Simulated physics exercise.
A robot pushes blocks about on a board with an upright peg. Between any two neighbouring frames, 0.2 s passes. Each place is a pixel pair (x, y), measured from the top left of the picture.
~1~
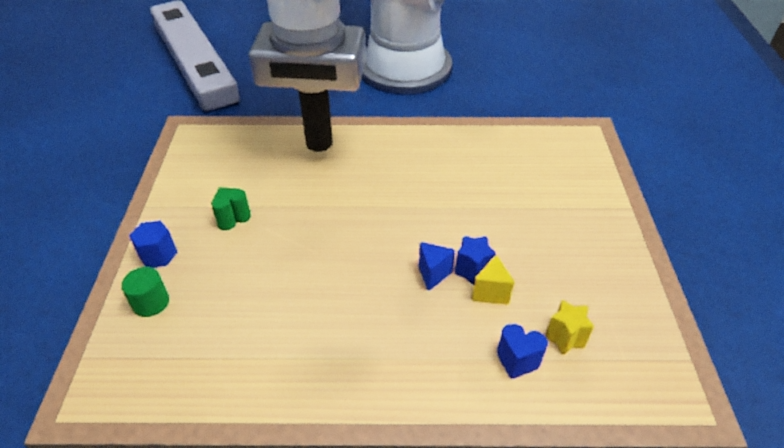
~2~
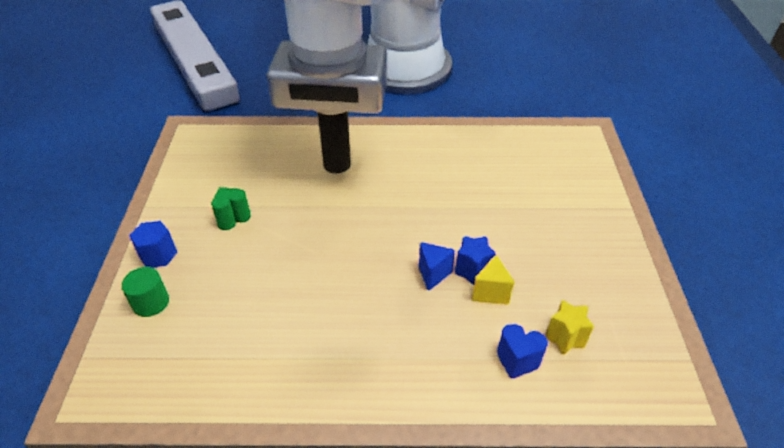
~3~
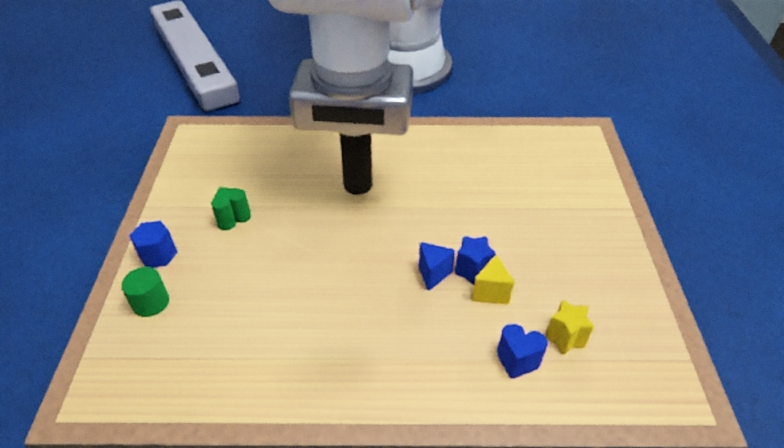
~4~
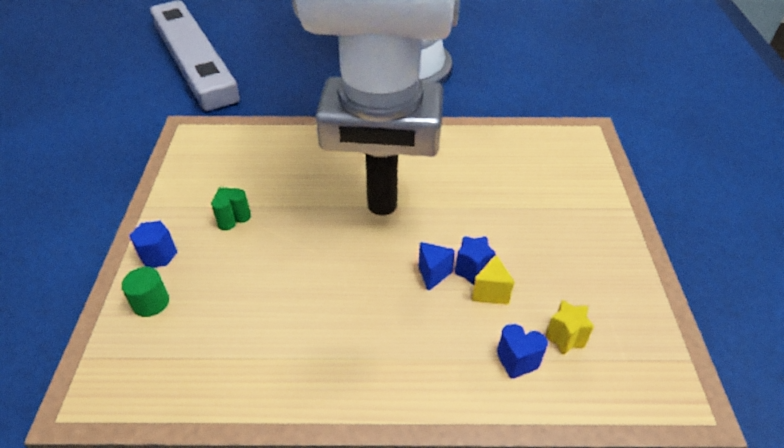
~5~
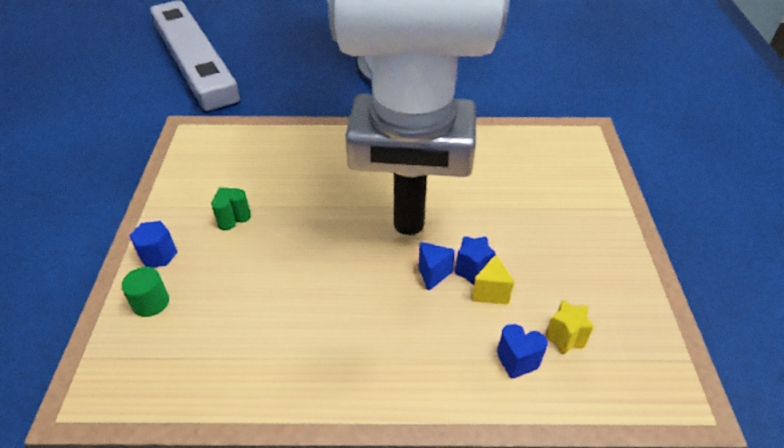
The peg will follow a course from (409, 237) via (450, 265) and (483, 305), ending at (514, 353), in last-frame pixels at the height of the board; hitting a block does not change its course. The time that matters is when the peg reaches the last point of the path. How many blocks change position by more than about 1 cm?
It will shift three or more blocks.
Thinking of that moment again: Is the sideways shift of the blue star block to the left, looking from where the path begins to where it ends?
I'd say yes.
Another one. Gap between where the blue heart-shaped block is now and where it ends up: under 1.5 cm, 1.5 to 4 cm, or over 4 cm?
Between 1.5 and 4 cm.
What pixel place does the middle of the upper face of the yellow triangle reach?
In the picture, that point is around (539, 295).
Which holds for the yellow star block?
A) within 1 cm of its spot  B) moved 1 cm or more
The one that fits is A, within 1 cm of its spot.
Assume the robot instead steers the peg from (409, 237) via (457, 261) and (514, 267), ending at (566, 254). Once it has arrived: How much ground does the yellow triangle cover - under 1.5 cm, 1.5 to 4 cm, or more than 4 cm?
1.5 to 4 cm.
On the path given first. One third of the way, peg (452, 253); blue triangle (437, 261), turned 15° clockwise; blue star block (484, 250).
Two thirds of the way, peg (486, 293); blue triangle (440, 265), turned 40° clockwise; blue star block (508, 260), turned 50° anticlockwise; yellow triangle (529, 288), turned 30° clockwise.
At the end, peg (518, 340); blue triangle (440, 265), turned 40° clockwise; blue star block (508, 260), turned 50° anticlockwise; yellow triangle (539, 295), turned 20° anticlockwise; blue heart-shaped block (535, 361), turned 30° anticlockwise; yellow star block still.
